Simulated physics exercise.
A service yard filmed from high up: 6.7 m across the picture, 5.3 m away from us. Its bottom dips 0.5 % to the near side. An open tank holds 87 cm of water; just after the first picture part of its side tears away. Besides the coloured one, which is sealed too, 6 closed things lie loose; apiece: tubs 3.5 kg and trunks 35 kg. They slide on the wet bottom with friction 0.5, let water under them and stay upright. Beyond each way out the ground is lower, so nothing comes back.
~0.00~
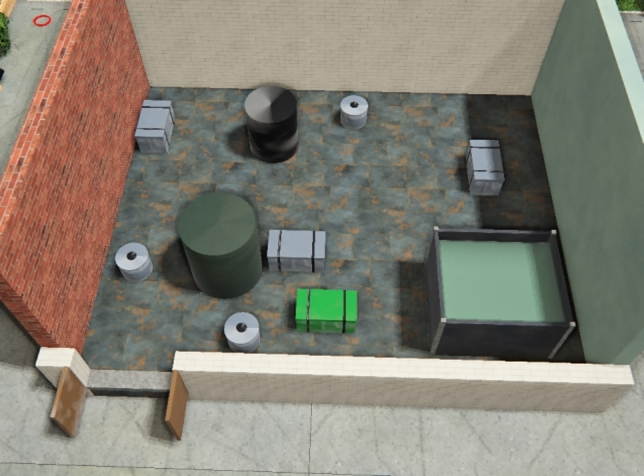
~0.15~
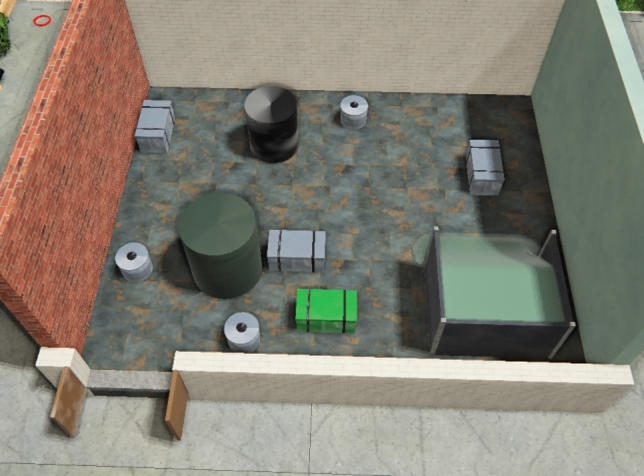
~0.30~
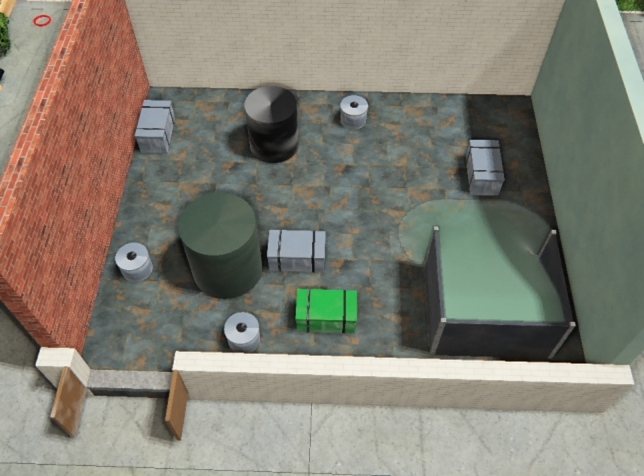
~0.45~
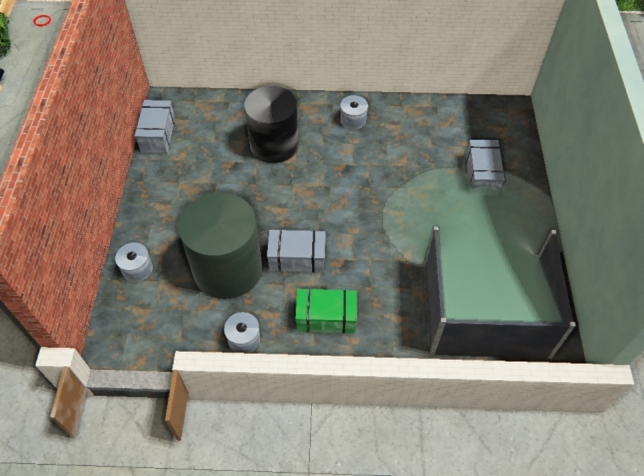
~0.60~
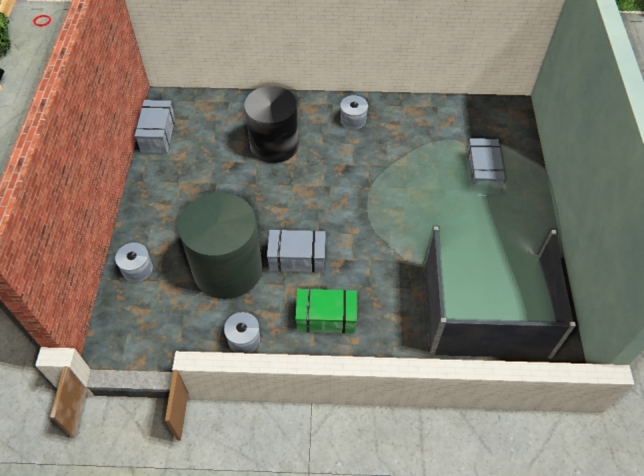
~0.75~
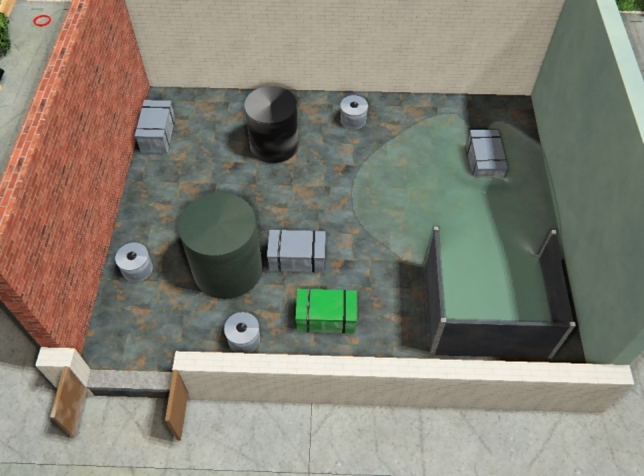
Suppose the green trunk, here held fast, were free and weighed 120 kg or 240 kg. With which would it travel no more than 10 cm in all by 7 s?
I expect that the lower weight is enough.
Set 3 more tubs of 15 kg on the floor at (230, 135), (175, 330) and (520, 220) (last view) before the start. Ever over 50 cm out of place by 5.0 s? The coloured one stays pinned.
In that order: Under, less, over.
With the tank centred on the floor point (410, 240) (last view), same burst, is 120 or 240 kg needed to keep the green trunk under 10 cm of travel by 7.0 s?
Then the smaller load will do.
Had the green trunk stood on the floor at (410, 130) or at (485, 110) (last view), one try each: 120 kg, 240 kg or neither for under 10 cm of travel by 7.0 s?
In that order: Only the larger holds; only the larger holds.
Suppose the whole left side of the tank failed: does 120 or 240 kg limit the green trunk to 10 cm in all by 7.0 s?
In that case only the higher weight holds it.
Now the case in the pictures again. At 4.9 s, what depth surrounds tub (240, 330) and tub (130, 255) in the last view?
Roughly 0 and 4 cm.
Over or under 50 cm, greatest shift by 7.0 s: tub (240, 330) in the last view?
Answer: Short of it.
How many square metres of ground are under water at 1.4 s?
Roughly 15 m2.
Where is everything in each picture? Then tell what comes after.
In the first picture, the green trunk at (327, 304) rests on the ground; water covers 1.9 m2; 0 of 7 have shifted.
In the second picture, the green trunk at (327, 304), on the bottom; 2.9 m2 under water; 0 of 7 have shifted.
In the third picture, the green trunk at (327, 304), on the bottom; 4.4 m2 under water; 0 of 7 have shifted.
In the fourth picture, the green trunk at (327, 304) rests on the ground; water covers 6.0 m2; 0 of 7 have shifted.
In the fifth picture, the green trunk at (327, 304) rests on the ground; water covers 7.8 m2; 0 of 7 have shifted.
In the sixth picture, the green trunk at (327, 304) rests on the ground; water covers 9.6 m2; 1 of 7 have shifted.
After 1.4 s the green trunk would be 0 cm from its start with 120 kg and 0 cm from its start with 240 kg; 0 cm of water round it then.
After 3.1 s the green trunk would be 0 cm from its start with 120 kg and 0 cm from its start with 240 kg; 0 cm of water round it then.
After 4.9 s the green trunk would be 0 cm from its start with 120 kg and 0 cm from its start with 240 kg; 1 cm of water round it then.
After 7.0 s the green trunk would be 0 cm from its start with 120 kg and 0 cm from its start with 240 kg; 3 cm of water round it then.
